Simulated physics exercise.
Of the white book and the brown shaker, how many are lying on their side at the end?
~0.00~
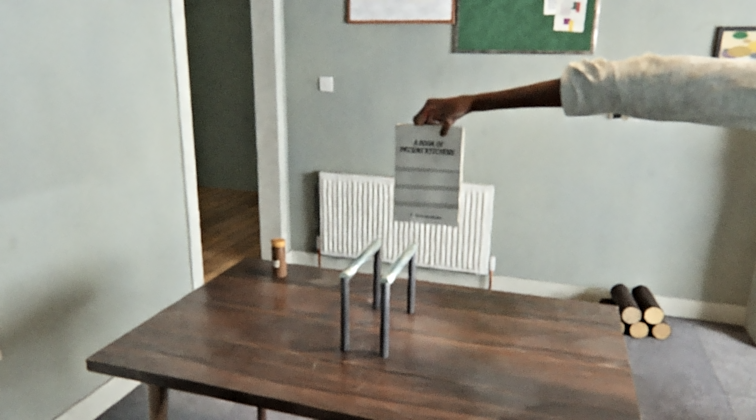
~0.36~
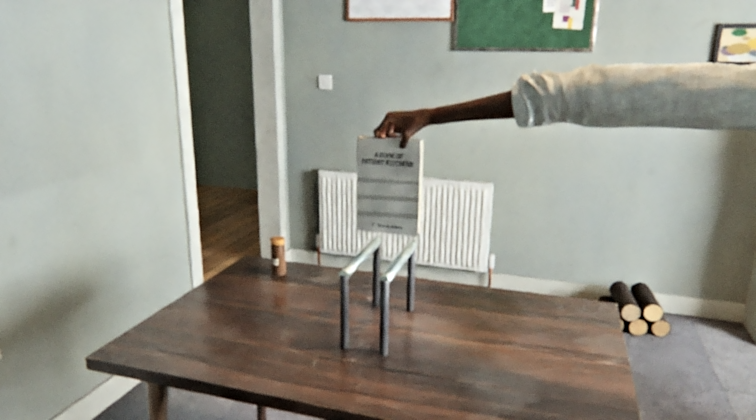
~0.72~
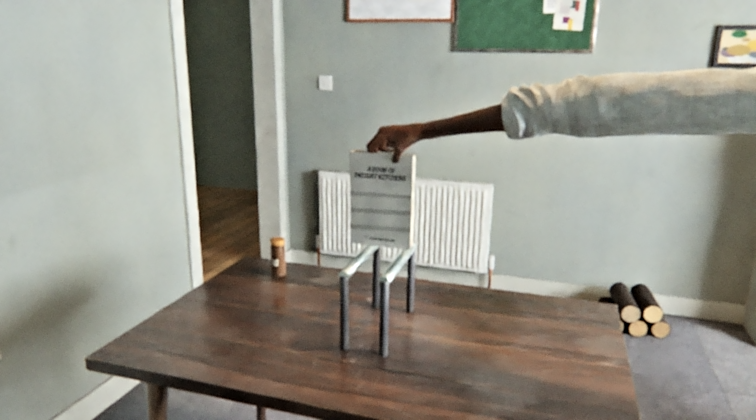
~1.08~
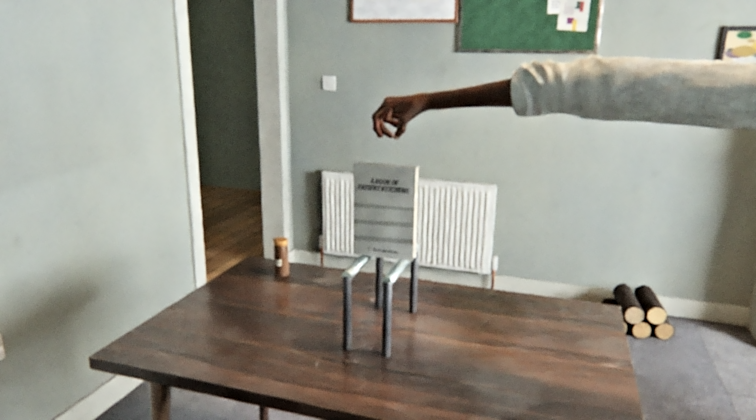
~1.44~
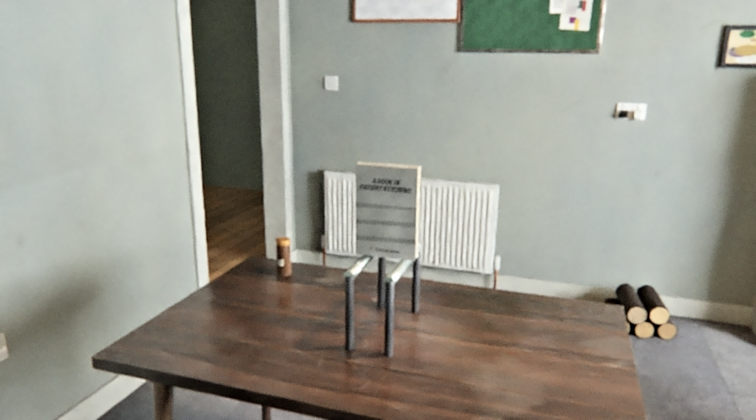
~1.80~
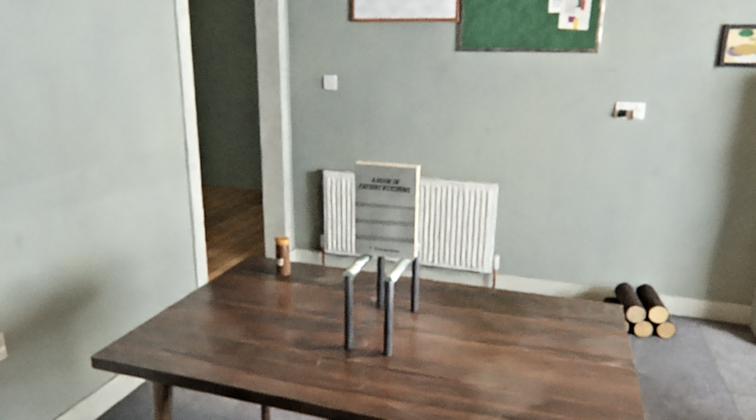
None of them are. The white book is still upright on the rails and the brown shaker is still standing on the table.
A white book hangs upright from a hand reaching in from the right, above two parallel rails on dark legs that stand on a brown wooden table. The slightly swaying view looks across the table toward a grey-green wall with a white radiator and a green board, and a small brown shaker stands on the left of the table. The hand carries the book left and lowers it onto the rails. It lets go and draws back, then leaves the view. The book lodges on top of the rails and stays upright, while the shaker remains standing in its place.
